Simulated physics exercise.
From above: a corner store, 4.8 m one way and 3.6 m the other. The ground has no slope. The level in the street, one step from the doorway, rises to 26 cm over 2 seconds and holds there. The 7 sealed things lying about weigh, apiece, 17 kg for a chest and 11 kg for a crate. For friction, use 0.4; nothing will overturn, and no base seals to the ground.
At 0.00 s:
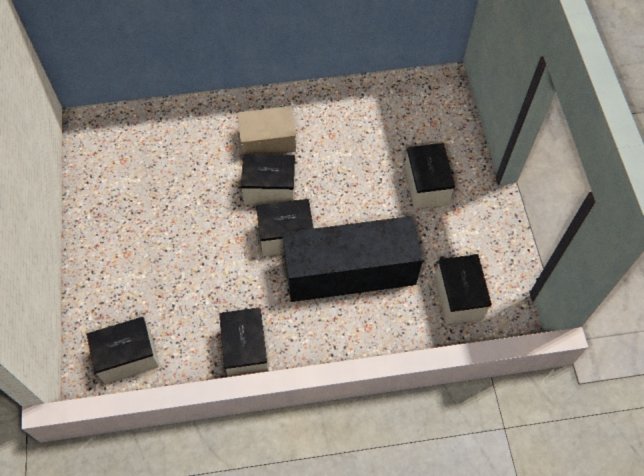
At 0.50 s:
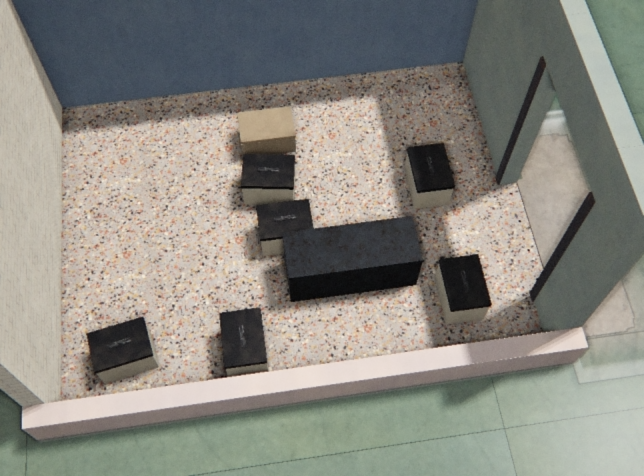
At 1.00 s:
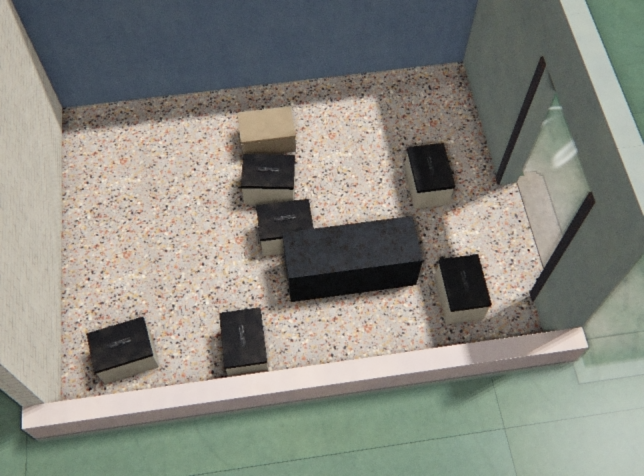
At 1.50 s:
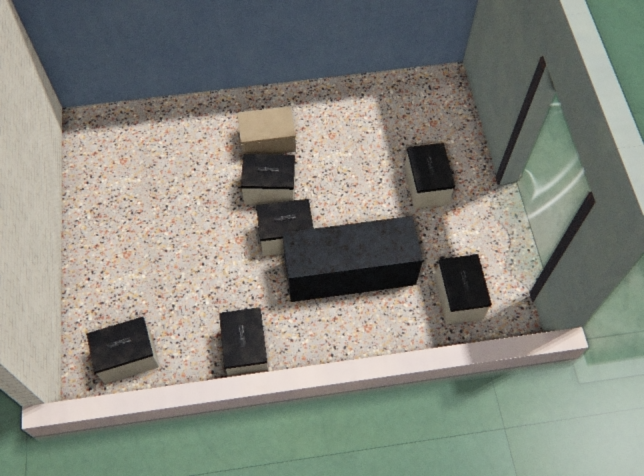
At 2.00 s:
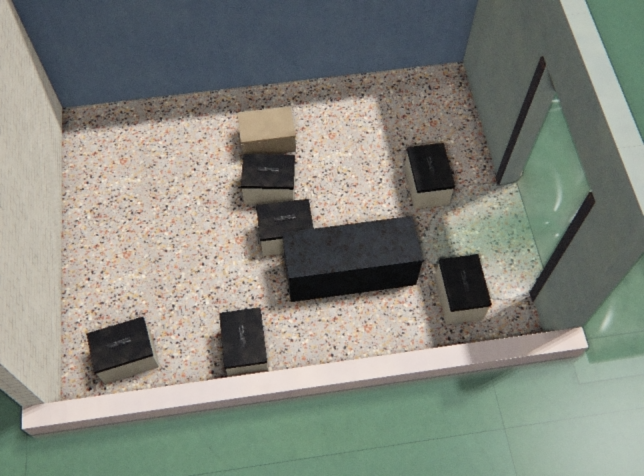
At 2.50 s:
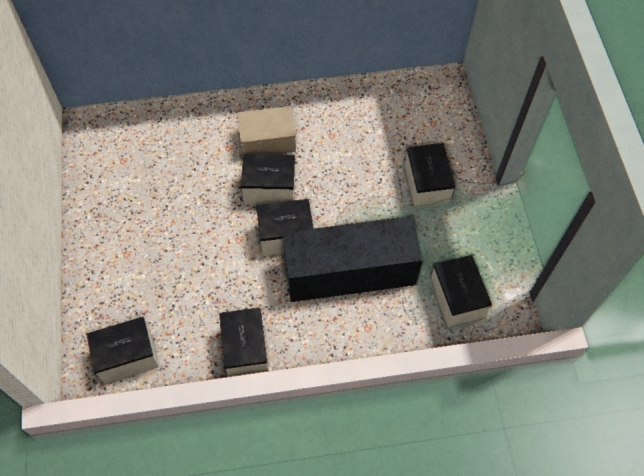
Green water surrounds the room, then spreads in through the right doorway and slightly shifts a chest.
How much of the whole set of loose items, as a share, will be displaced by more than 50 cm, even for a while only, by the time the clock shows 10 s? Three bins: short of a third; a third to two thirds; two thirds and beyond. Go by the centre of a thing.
Top band: Two thirds or more.
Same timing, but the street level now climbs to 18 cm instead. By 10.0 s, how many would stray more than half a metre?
4.
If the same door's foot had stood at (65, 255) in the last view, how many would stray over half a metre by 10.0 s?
Then 5.
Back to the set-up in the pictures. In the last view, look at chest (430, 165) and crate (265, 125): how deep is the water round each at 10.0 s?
Close to 6 and 12 centimetres.
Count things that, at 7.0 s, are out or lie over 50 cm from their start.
I get 7.
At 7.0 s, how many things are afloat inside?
The count is 5.
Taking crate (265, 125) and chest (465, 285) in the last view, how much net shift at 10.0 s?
First 150 cm, then 250 cm.
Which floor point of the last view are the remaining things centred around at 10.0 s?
It works out to somewhere near (243, 212) on the floor.
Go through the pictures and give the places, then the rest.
A chest at (465, 281), on the bottom; a chest at (431, 166) rests on the ground; water covers 0.0 m2; 0 of 7 have shifted, in the first frame.
A chest at (465, 281), on the bottom; a chest at (431, 166) rests on the ground; water covers 0.0 m2; 0 of 7 have shifted, in the second frame.
A chest at (465, 281), on the bottom; a chest at (431, 166), on the bottom; 0.0 m2 under water; 0 of 7 have shifted, in the third frame.
A chest at (465, 281), on the bottom; a chest at (431, 166), on the bottom; 0.1 m2 under water; 0 of 7 have shifted, in the fourth frame.
A chest at (465, 281), on the bottom; a chest at (431, 166), on the bottom; water covers 1.0 m2; 0 of 7 have shifted, in the fifth frame.
A chest at (463, 284) rests on the ground, 4 cm from its start; a chest at (431, 166), on the bottom; 1.8 m2 under water; 0 of 7 have shifted, in the sixth frame.
After 3.5 s 2 of 7 are over 50 cm from their spots; 0 afloat.
After 4.5 s 5 of 7 are over 50 cm from their spots; 1 afloat.
After 7.0 s 7 of 7 are over 50 cm from their spots; 5 afloat.
After 10.0 s 7 of 7 are over 50 cm from their spots, and 7 have been at some point; 6 afloat.
